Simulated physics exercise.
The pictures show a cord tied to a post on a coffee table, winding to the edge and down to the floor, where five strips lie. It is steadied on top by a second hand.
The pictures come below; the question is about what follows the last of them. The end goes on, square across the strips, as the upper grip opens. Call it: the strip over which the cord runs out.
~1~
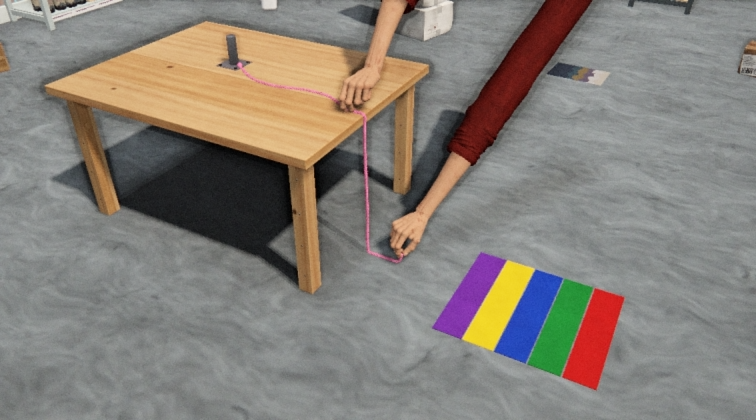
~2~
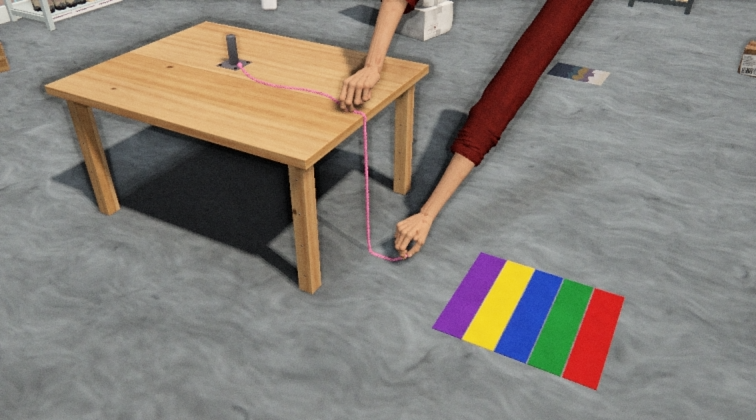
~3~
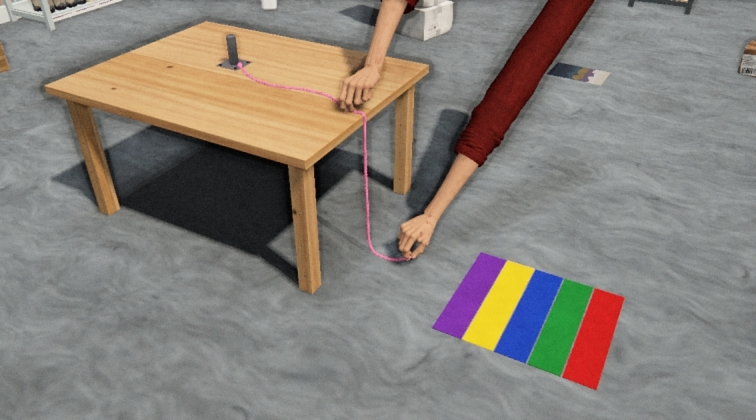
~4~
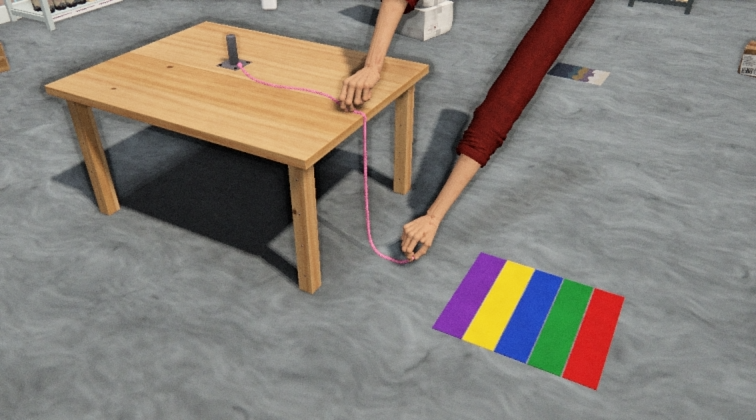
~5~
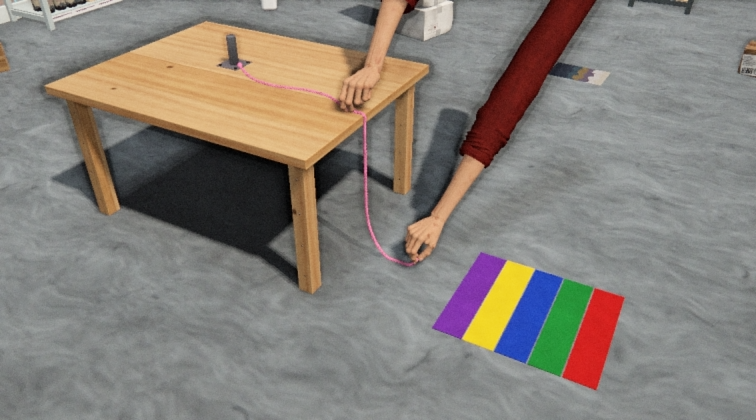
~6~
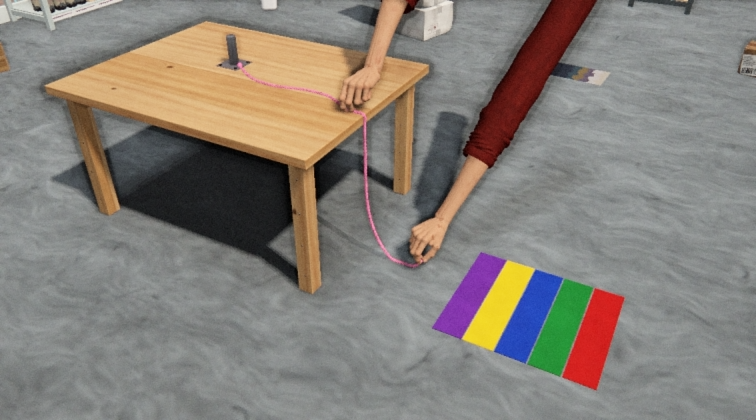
Yellow.
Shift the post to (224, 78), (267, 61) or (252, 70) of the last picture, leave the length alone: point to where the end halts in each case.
Taking the tries in turn, you get (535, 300), (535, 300) and (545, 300).
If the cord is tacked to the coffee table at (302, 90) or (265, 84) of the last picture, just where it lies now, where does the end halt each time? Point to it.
The spots come out as (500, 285) and (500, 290), in that order.
Early on, end near (464, 275); over purple.
Midway, end near (492, 284); over yellow.
At the end of the slack, end near (508, 290); over yellow. It gets as far as the yellow strip.
